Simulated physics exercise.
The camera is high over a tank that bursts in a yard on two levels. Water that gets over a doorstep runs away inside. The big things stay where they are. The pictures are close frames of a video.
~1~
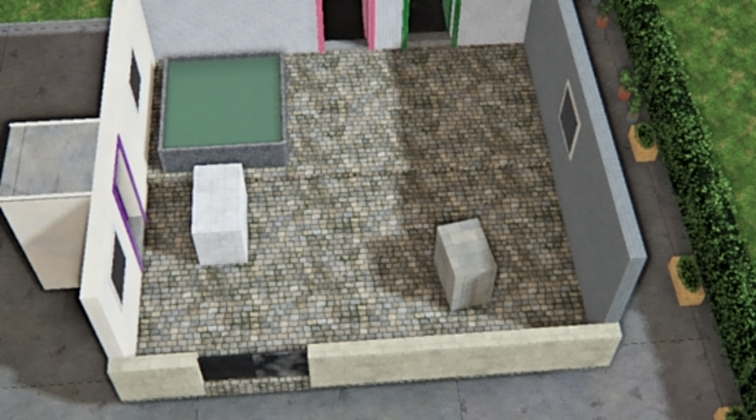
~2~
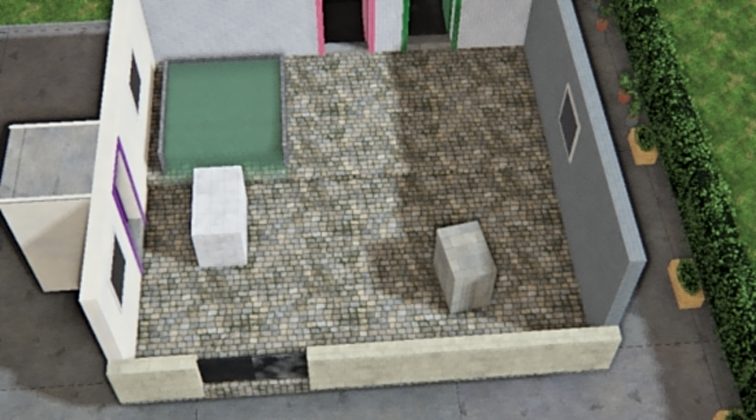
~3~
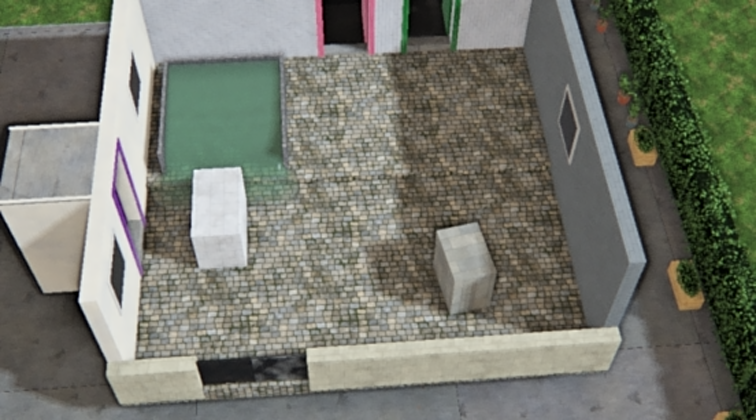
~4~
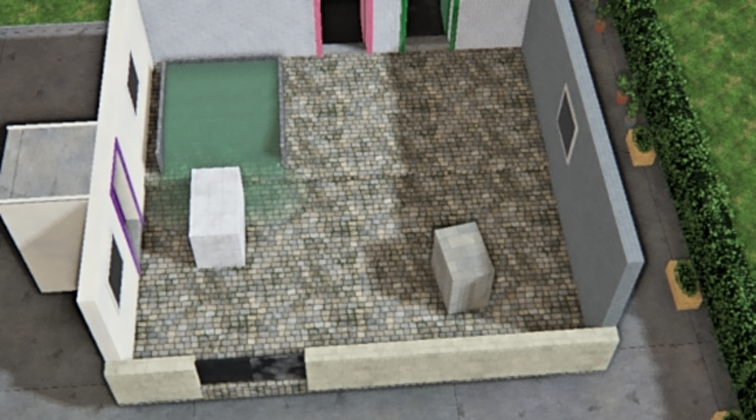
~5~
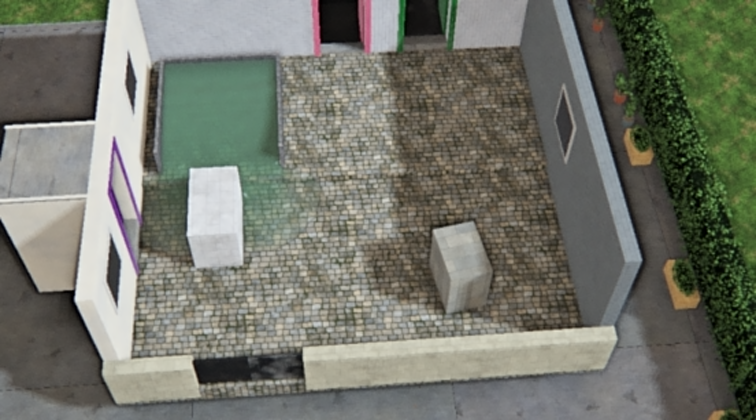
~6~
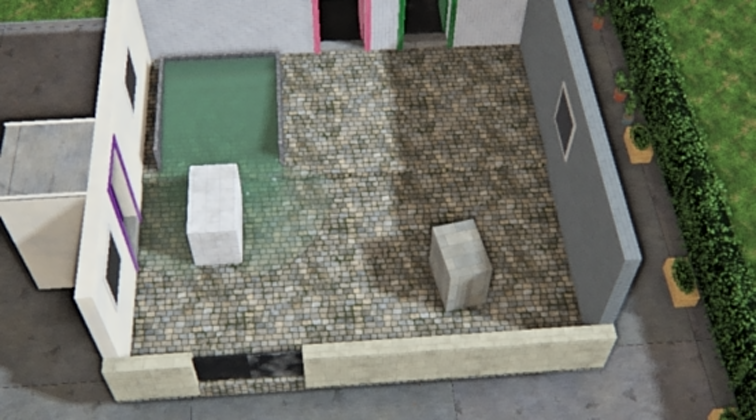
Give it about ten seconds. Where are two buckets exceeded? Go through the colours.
One by one: The purple door stays under that; the pink door stays under that; the green door stays under that.
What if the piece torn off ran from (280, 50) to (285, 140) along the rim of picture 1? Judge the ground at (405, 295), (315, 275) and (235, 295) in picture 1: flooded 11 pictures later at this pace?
One after the other: No water, dry, not flooded.
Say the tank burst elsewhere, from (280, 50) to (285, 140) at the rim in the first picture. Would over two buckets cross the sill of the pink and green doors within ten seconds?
Then: Pink door goes over, green door stays under.
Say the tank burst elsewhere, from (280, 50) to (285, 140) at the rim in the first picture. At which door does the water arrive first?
First comes the pink one.
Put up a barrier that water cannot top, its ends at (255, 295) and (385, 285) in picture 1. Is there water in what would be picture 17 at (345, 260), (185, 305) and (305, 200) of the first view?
As listed: Under water, flooded, flooded.
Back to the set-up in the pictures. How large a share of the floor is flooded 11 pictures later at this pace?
Near 40 in a hundred.
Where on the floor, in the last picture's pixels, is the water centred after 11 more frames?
Near (231, 204).
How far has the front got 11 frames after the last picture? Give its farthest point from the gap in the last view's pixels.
Roughly at (411, 359).
A moment on, water covers 25 % of the floor; the purple door wet at the sill, nothing in, the pink door not reached, the green door not reached.
Next, water covers 40 % of the floor; the purple door wet at the sill, nothing in, the pink door not reached, the green door not reached.
Then, water covers 55 % of the floor; the purple door wet at the sill, nothing in, the pink door not reached, the green door not reached.
Later, water covers 60 % of the floor; the purple door wet at the sill, nothing in, the pink door not reached, the green door not reached.
In the end, water covers 65 % of the floor; the purple door wet at the sill, nothing in, the pink door not reached, the green door not reached.
